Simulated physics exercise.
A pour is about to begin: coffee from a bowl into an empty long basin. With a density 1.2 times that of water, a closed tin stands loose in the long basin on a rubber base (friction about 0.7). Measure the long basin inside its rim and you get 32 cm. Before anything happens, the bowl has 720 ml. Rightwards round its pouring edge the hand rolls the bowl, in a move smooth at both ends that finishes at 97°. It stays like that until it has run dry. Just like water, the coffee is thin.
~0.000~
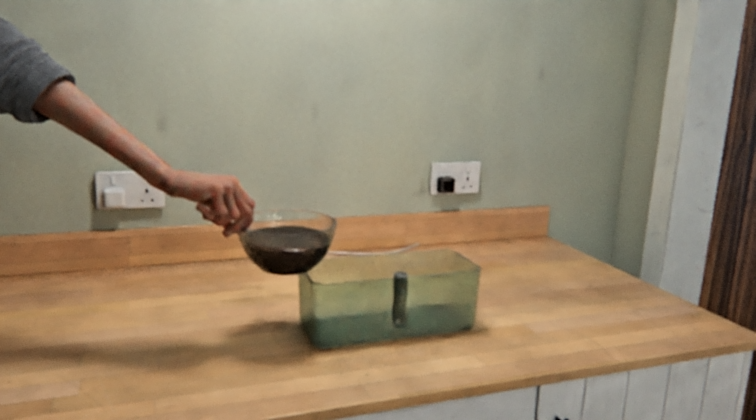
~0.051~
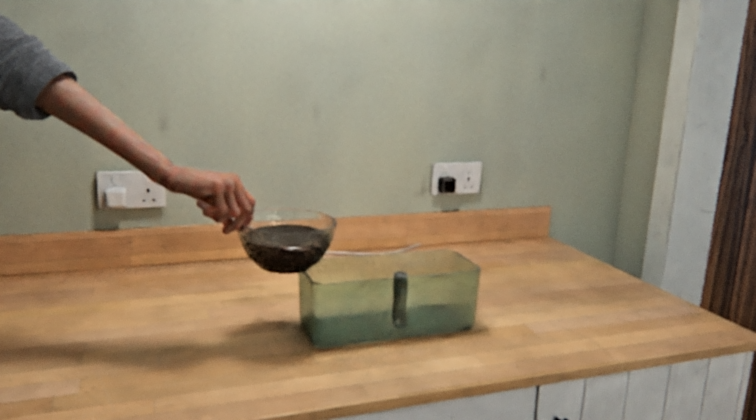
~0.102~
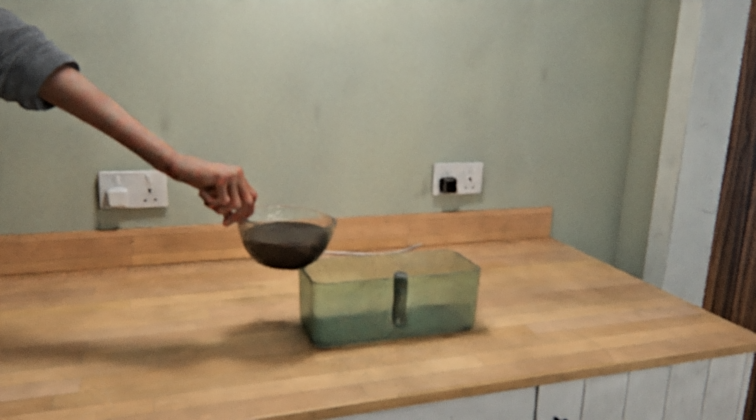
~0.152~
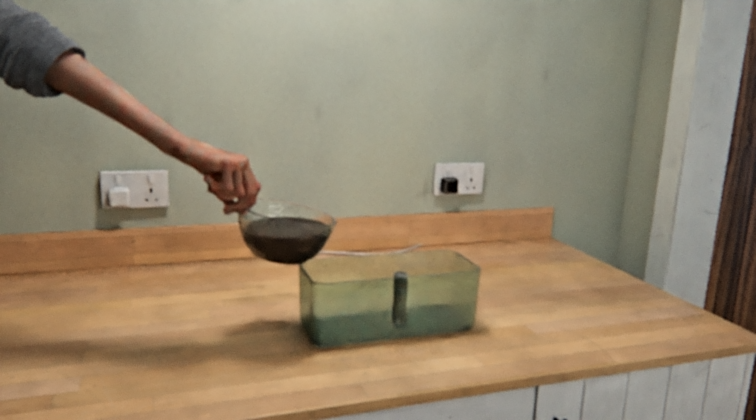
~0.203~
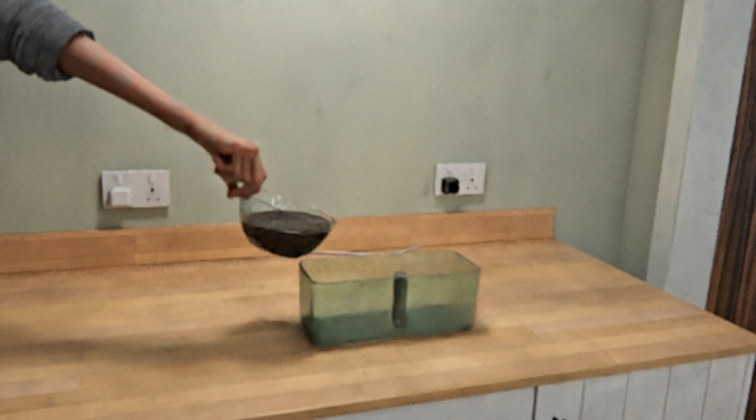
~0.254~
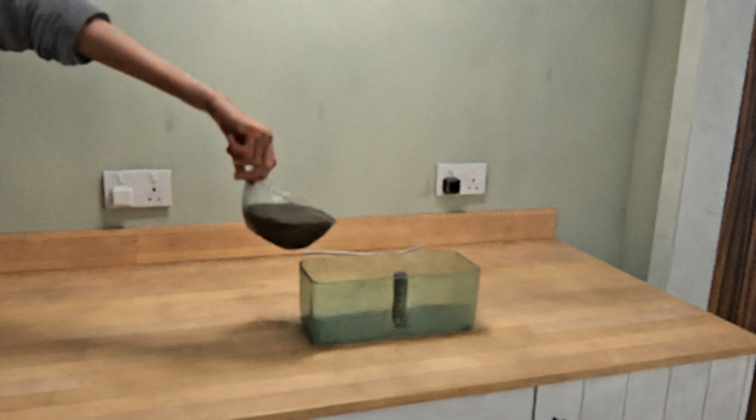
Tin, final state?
Odds are it is tipped over.
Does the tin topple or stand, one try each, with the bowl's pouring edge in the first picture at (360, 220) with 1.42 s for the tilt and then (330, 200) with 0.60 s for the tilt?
First it keeps standing; then it falls.
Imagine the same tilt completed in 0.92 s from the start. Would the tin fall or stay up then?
The tin tumbles.
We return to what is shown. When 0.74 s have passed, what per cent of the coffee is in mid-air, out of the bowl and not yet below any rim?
Roughly 12 per cent.
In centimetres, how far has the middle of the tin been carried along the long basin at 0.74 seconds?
Near 3 cm.
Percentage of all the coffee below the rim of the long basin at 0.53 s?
Roughly 10 percent of it.
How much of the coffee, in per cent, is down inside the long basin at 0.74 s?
It works out near 86 per cent.
By 0.53 s the tilt is 86° and 41 per cent is still to pour; the tin stands where it began.
By 0.74 s the tilt is 97° and 1 per cent is still to pour; the tin leans 30°.
By 0.95 s the tilt is 97° and 0 per cent is still to pour; the tin lies on its side.
By 1.18 s the tilt is 97° and 0 per cent is still to pour; the tin lies on its side.
At rest the tin lies on its side.
